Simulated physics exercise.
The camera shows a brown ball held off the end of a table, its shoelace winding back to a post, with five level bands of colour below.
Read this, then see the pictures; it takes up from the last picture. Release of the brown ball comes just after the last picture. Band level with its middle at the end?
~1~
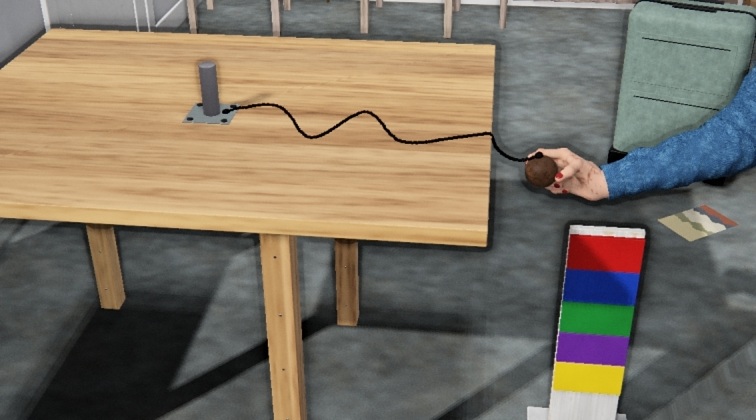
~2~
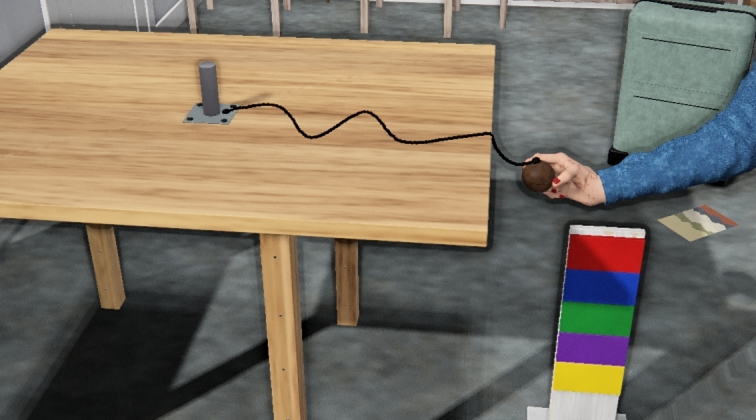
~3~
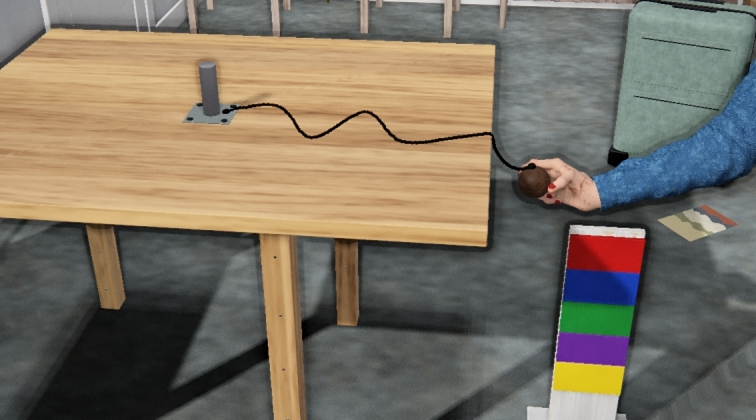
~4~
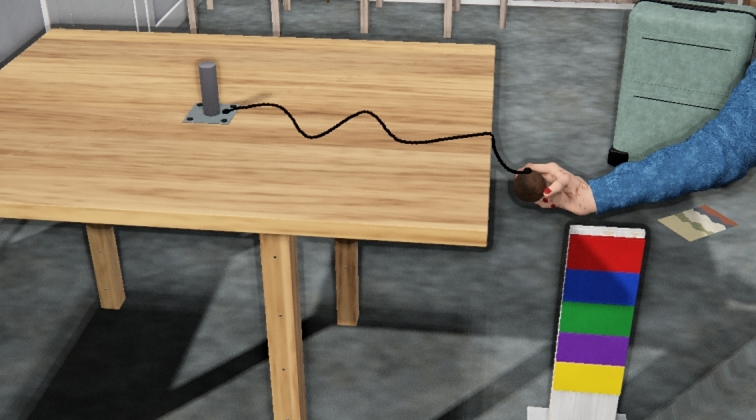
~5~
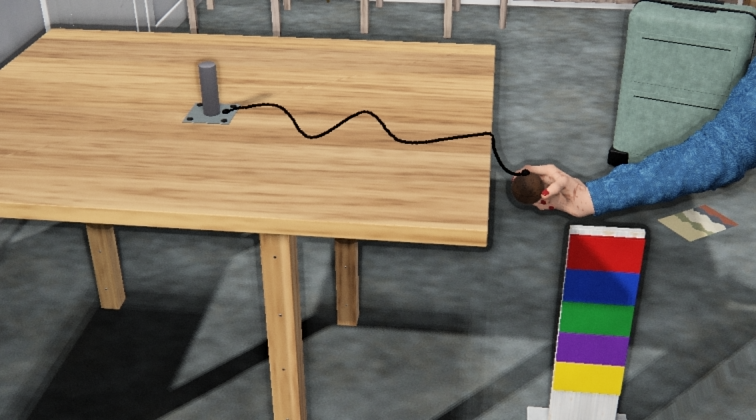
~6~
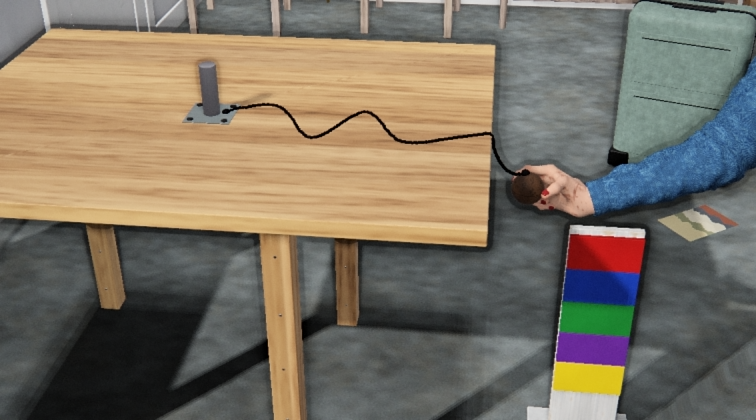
Green band.
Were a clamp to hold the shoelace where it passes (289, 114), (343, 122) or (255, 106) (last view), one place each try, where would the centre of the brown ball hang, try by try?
Results: (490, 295); (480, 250); (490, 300).
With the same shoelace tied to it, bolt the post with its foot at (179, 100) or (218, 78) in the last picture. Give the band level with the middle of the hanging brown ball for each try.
Case by case: Blue, then blue.
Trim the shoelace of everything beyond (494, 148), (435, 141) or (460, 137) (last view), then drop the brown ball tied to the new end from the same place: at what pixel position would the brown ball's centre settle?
In order, it ends up near (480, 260), (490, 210) and (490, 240).
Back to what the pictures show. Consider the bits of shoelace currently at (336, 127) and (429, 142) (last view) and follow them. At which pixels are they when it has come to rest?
First point (398, 127), second point (491, 193).
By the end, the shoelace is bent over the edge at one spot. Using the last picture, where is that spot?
About (385, 129).
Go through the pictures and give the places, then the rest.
Brown ball (541, 172); red (605, 255); blue (601, 289); green (597, 320); purple (592, 351); yellow (588, 379), in the first frame.
Brown ball (538, 177); shoelace through (265, 105) (300, 131) (350, 117) (390, 134) (468, 136), in the second frame.
Brown ball (534, 182), in the third frame.
Brown ball (530, 187); shoelace through (265, 105) (300, 131) (350, 117) (390, 134) (468, 136), in the fourth frame.
Brown ball (528, 188), in the fifth frame.
Brown ball (528, 188); shoelace through (265, 105) (300, 131) (350, 117) (390, 134) (468, 136), in the sixth frame.
Early on, ball near (466, 281); level with blue.
Midway, ball near (495, 306); level with green.
Finally, ball near (490, 310); level with green. The shoelace holds its middle at green.
